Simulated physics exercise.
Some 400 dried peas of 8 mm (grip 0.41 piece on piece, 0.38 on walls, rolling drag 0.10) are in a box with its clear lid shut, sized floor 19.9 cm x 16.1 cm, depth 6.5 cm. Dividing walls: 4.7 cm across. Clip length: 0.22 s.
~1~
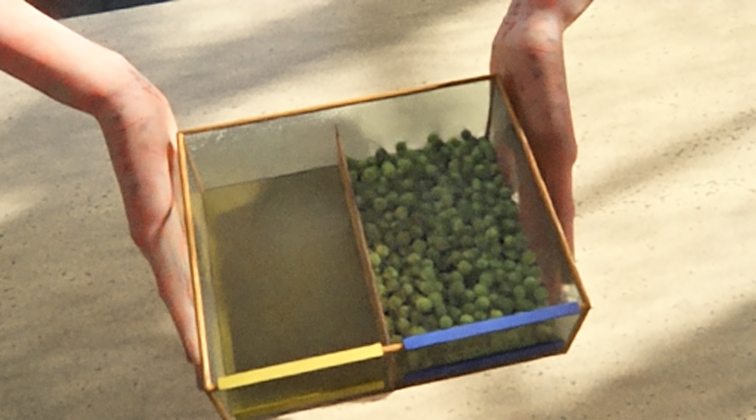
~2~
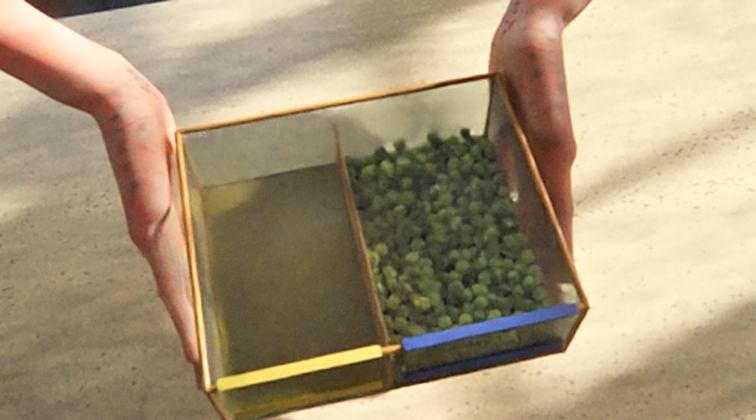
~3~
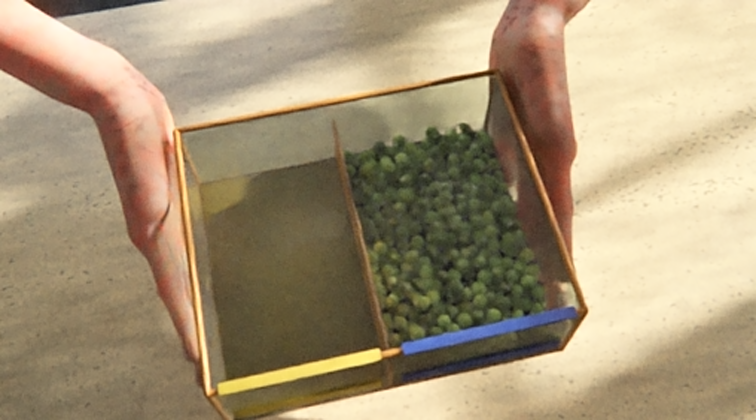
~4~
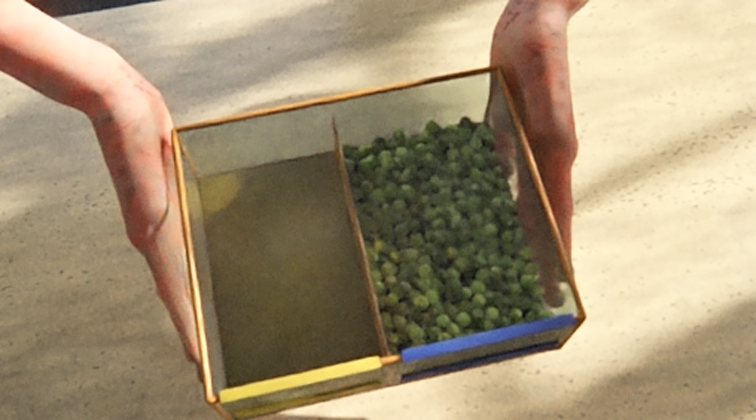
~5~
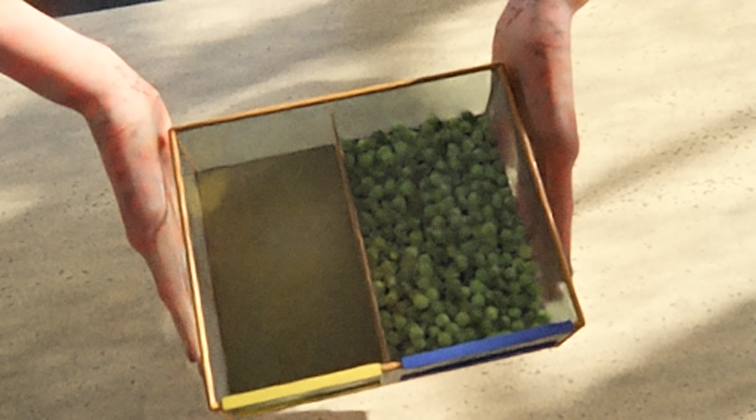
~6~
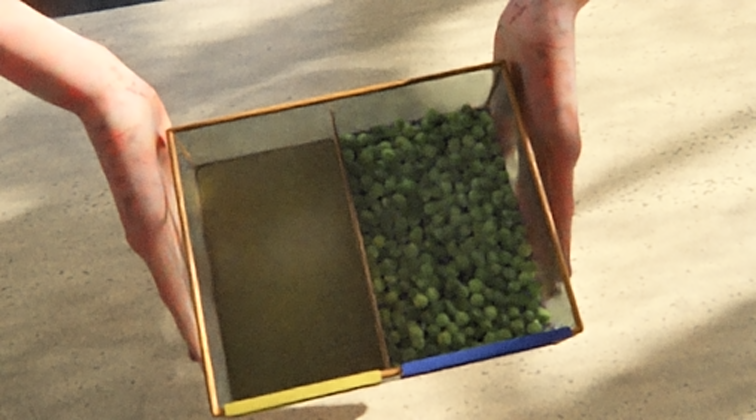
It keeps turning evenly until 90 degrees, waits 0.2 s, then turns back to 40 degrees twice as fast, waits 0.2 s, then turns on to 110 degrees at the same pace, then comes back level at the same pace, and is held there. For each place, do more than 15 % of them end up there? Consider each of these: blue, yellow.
Blue: Yes, yellow: No.
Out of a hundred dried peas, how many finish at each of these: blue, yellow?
Blue 95, yellow 5.
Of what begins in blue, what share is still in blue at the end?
90 %, roughly.
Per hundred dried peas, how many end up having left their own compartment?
Near 5 in a hundred.
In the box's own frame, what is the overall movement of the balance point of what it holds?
It moves some 4.5 cm in all.
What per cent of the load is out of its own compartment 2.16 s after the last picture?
Roughly 5 per cent.
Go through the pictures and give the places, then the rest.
In the first picture, box at (402, 351); tilt 0 degrees; blue 100 %.
In the second picture, box at (401, 352); tilt 1 degrees.
In the third picture, box at (401, 355); tilt 3 degrees.
In the fourth picture, box at (400, 361); tilt 7 degrees; low side front.
In the fifth picture, box at (400, 367); tilt 11 degrees; low side front.
In the sixth picture, box at (400, 372); tilt 15 degrees; low side front; blue 100 %.
Then, 1.18 s after the last picture, tilt 77 degrees; blue 95 %, yellow 5 %; middle of all pieces near (443, 287).
Then, 2.16 s after the last picture, tilt 84 degrees; blue 95 %, yellow 5 %; middle of all pieces near (440, 276).
Then, 3.06 s after the last picture, tilt 62 degrees; blue 95 %, yellow 5 %; middle of all pieces near (441, 306).
Then, 3.93 s after the last picture, tilt 0 degrees; blue 95 %, yellow 5 %; middle of all pieces near (449, 312).
In the end, blue 95 %, yellow 5 %.
